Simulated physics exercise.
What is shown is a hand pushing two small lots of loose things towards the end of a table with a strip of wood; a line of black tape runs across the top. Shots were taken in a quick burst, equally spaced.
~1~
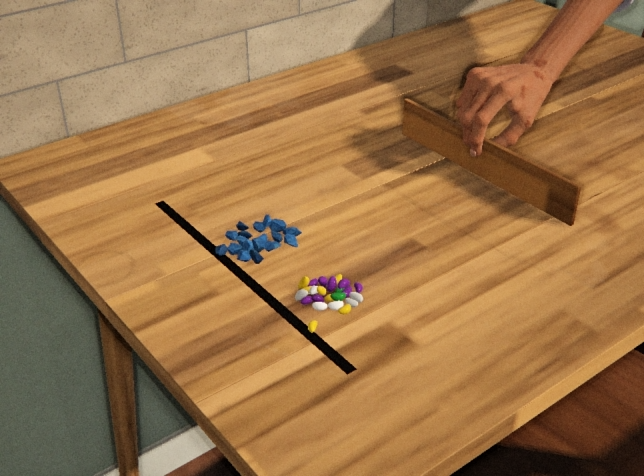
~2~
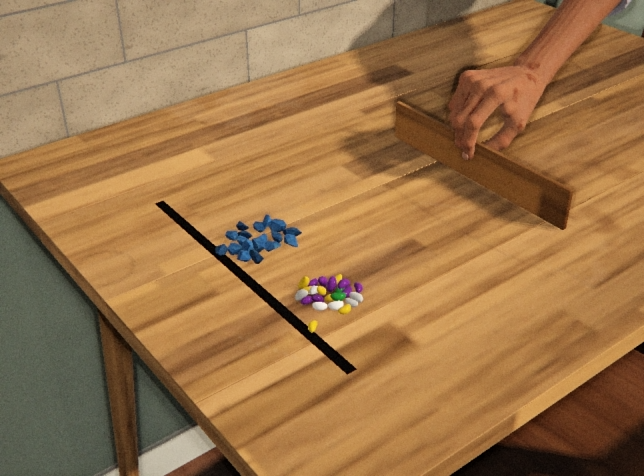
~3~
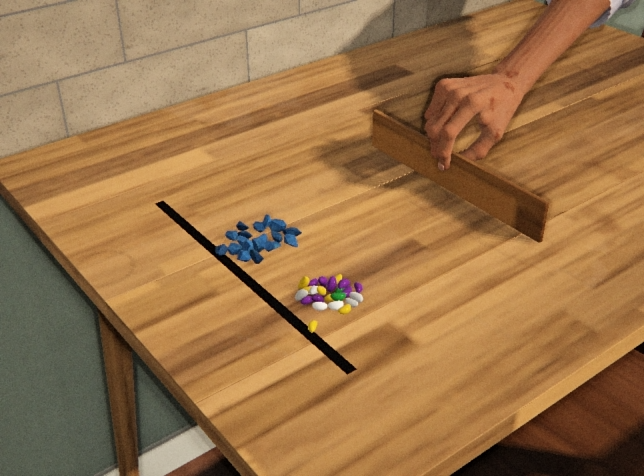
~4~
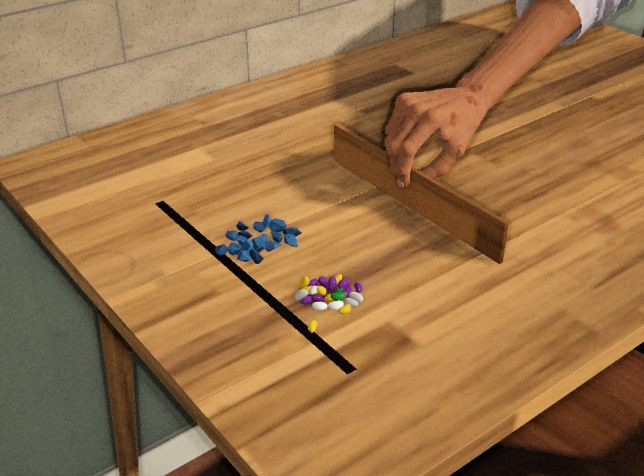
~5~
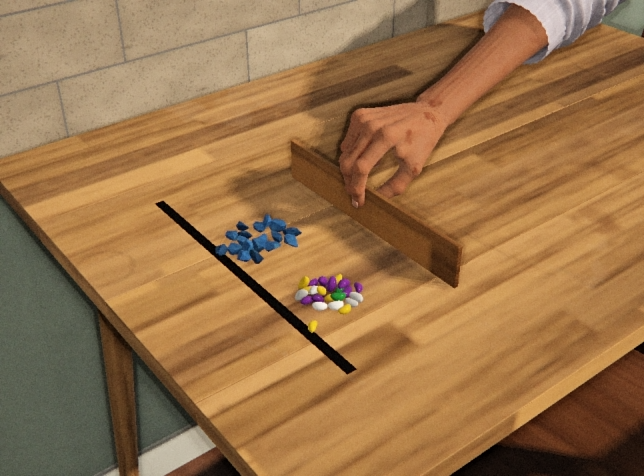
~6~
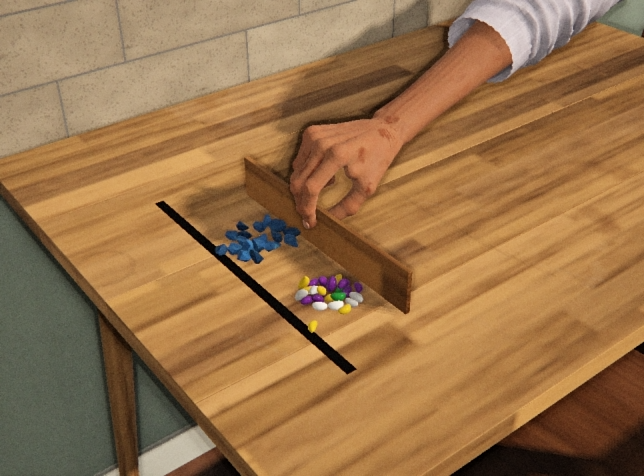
We see a hand slide an upright strip of wood leftward across a wooden table, slowly at first, until it is close beside a blue pile and a multicoloured pile, which both lie still near a line of black tape.
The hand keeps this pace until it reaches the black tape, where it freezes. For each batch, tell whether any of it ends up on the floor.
In order: Front batch: Partial fall, back batch: Partial fall.
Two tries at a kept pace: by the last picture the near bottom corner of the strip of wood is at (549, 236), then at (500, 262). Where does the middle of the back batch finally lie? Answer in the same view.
Around (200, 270), then around (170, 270).
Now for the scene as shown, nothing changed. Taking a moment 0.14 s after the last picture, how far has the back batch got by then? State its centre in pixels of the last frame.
In the last picture's pixels, the middle is around (161, 275).
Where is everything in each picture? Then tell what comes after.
Strip of wood near (562, 198), at rest; black tape near (167, 209), well back from the edge; edge at (132, 332); front batch near (332, 298), a few jelly beans; back batch near (263, 240), a few aquarium stones, in the first frame.
Strip of wood near (554, 202); back batch near (263, 240), in the second frame.
Strip of wood near (531, 214); front batch near (332, 298), in the third frame.
Strip of wood near (490, 234); back batch near (263, 240), in the fourth frame.
Strip of wood near (445, 257); front batch near (332, 298), in the fifth frame.
Strip of wood near (396, 282); black tape near (167, 209); edge at (132, 332); front batch near (332, 298); back batch near (263, 240), in the sixth frame.
Then, 0.06 s on from there, strip of wood still moving, near (265, 231); front batch all on the table, its front near (300, 334); back batch all on the table, its front near (194, 251).
Then, 0.14 s on from there, strip of wood stopped at the black tape; front batch all on the table, its front near (205, 383); back batch all on the table, its front near (141, 285).
Then, 0.42 s on from there, strip of wood stopped at the black tape; front batch all but a few over the edge; back batch the bulk over the edge.
In the end, strip of wood stopped at the black tape; front batch all but a few over the edge; back batch the bulk over the edge.
